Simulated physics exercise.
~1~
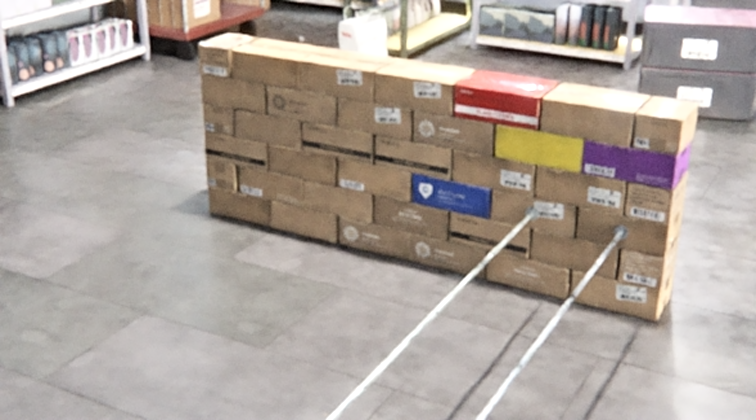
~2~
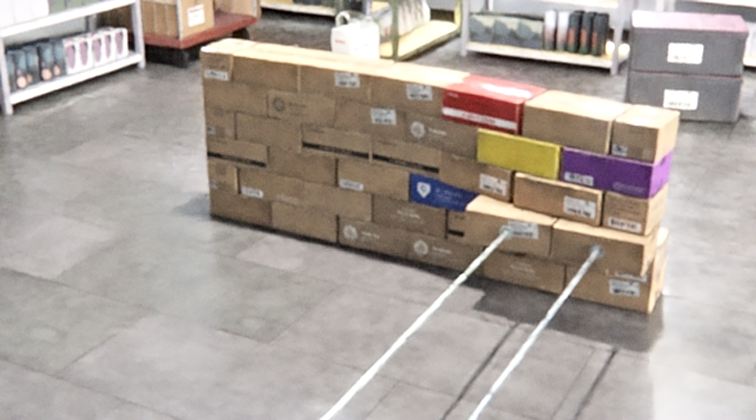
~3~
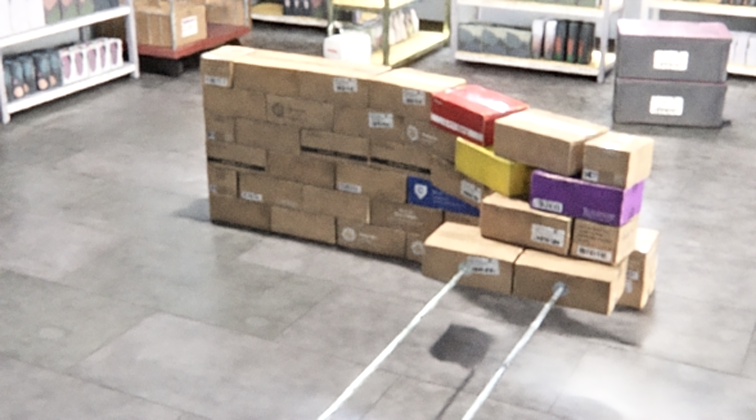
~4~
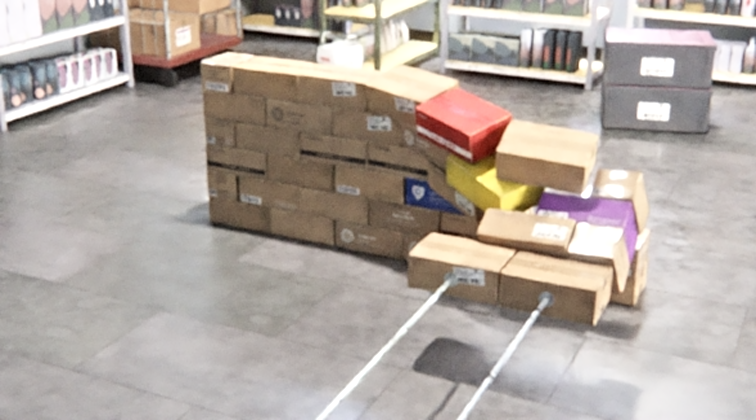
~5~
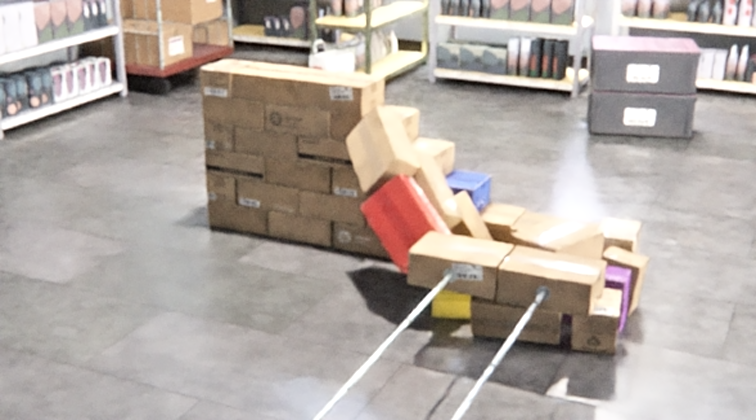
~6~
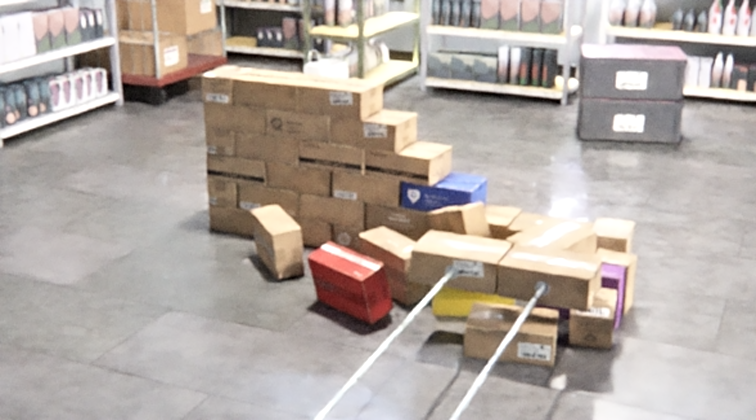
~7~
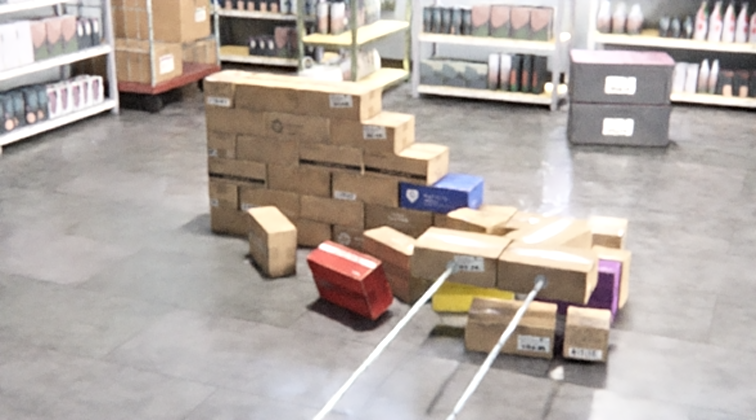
We see two rods draw a pair of neighbouring boxes out of a brick-like cardboard box wall, and the right end slumps and collapses, the red, yellow and purple boxes tumbling to rest on the floor while the left part and blue box stay standing.
